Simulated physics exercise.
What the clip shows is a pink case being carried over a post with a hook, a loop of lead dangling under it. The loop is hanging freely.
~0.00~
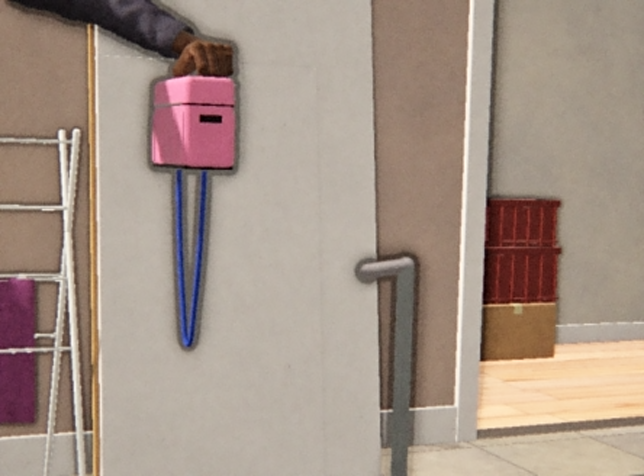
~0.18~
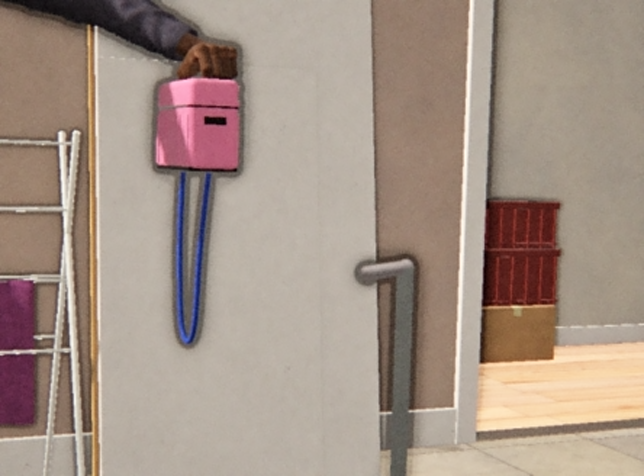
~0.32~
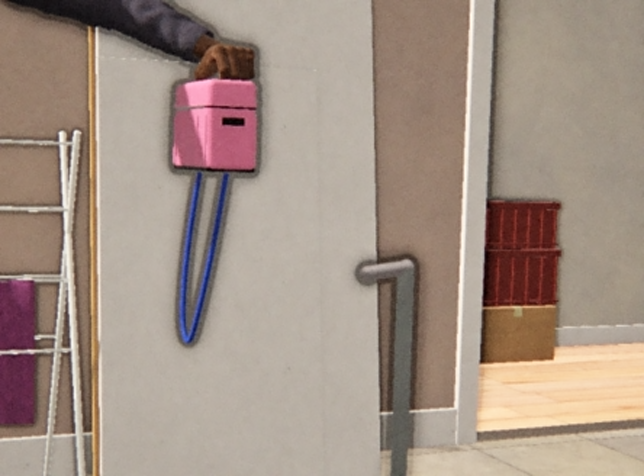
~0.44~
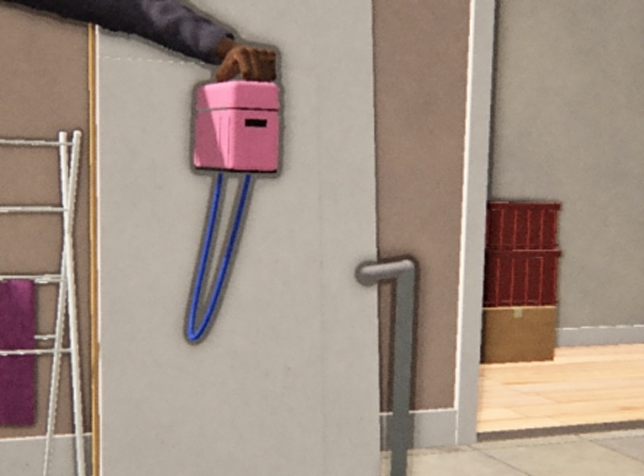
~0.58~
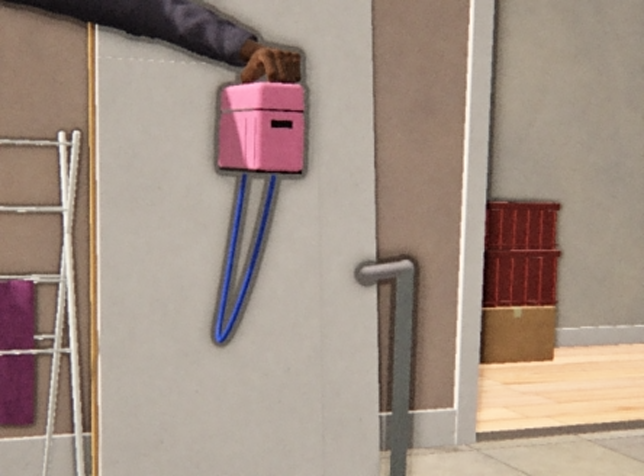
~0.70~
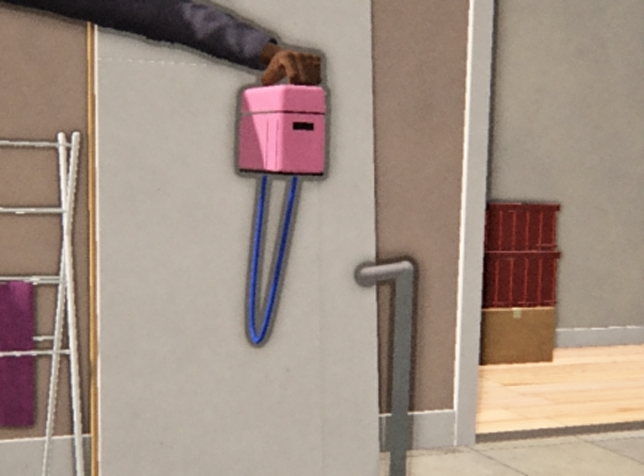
Pink case with a dangling blue loop moving right in a hand's grip, the loop swaying beneath it, near a grey hooked post.
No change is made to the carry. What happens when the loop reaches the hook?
I expect it will get hung up at the post.
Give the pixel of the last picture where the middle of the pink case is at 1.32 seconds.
(386, 135).
Around 1.32 s, case over the post near (386, 135).
Around 1.92 s, case past the post near (479, 139).
Finally, case past the post near (512, 140); loop tight round the post, hand stopped. The pink case is jerked back by its loop.
